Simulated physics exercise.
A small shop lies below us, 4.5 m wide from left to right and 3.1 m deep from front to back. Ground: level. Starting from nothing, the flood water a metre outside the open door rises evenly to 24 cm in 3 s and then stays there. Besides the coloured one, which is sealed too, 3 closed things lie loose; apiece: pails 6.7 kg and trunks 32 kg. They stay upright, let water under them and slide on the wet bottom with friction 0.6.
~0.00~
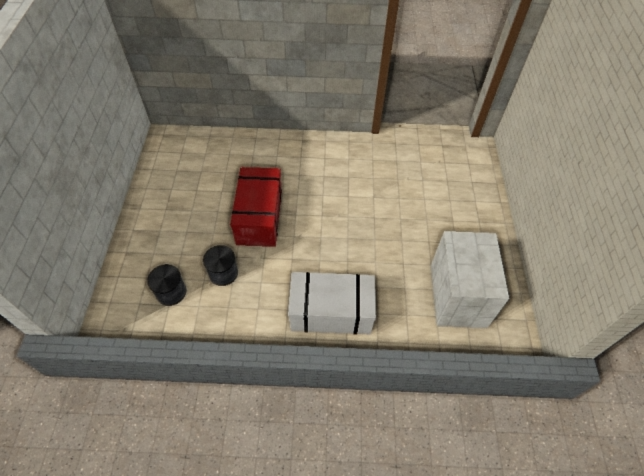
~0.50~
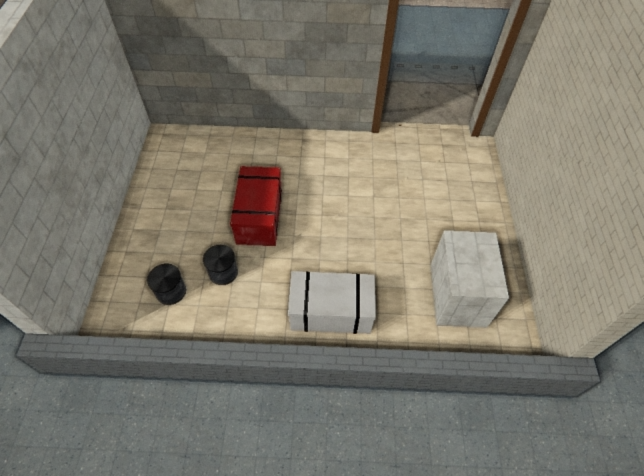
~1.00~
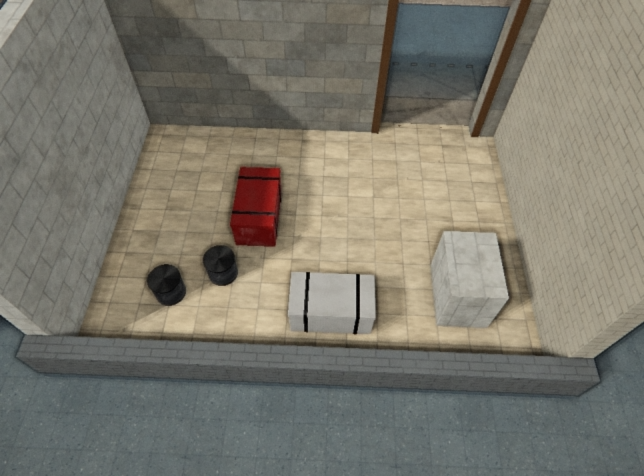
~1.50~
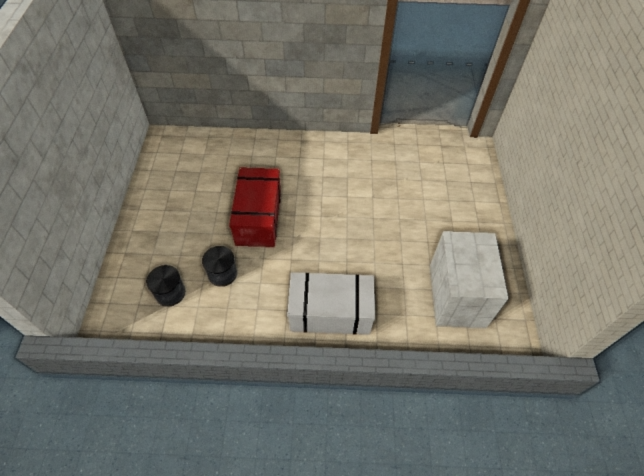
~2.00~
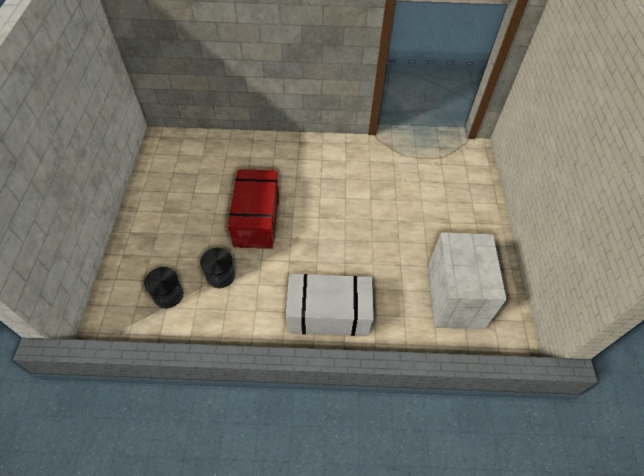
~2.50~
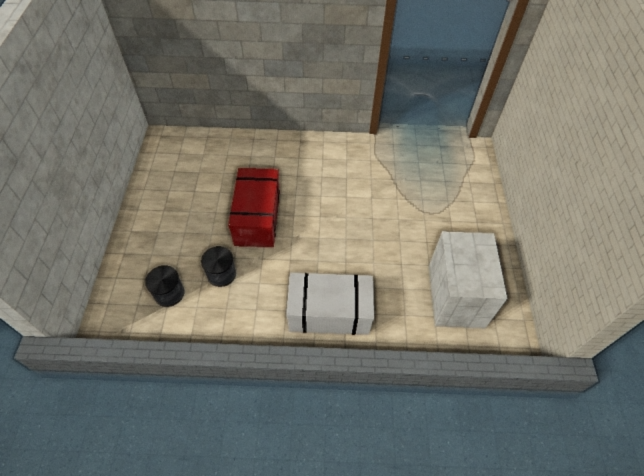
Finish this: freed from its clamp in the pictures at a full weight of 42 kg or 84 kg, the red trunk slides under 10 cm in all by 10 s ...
Even at the lighter weight.
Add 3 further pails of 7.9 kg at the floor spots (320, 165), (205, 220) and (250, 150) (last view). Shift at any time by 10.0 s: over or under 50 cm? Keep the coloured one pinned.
First: Inside the limit; second: Inside the limit; third: Inside the limit.
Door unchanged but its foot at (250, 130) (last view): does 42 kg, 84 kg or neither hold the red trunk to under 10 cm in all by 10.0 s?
That way, only the big mass suffices.
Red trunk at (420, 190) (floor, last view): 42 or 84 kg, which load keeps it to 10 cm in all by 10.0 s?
The answer: You need the heavier weight.
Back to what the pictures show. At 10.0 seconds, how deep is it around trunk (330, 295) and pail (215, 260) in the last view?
Close to 15 and 6 centimetres.
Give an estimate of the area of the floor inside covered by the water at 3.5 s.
I'd estimate close to 4.5 m2.
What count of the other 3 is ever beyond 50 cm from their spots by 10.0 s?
That comes to 3.
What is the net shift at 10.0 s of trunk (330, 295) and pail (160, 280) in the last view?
They sit 200 cm and 80 cm away, in the order given.
After 3.5 s the red trunk would be 0 cm from its start with 42 kg and 0 cm from its start with 84 kg; 0 cm of water round it then.
After 4.5 s the red trunk would be 0 cm from its start with 42 kg and 0 cm from its start with 84 kg; 2 cm of water round it then.
After 7.0 s the red trunk would be 0 cm from its start with 42 kg and 0 cm from its start with 84 kg; 6 cm of water round it then.
After 10.0 s the red trunk would be 0 cm from its start with 42 kg and 0 cm from its start with 84 kg; 6 cm of water round it then.
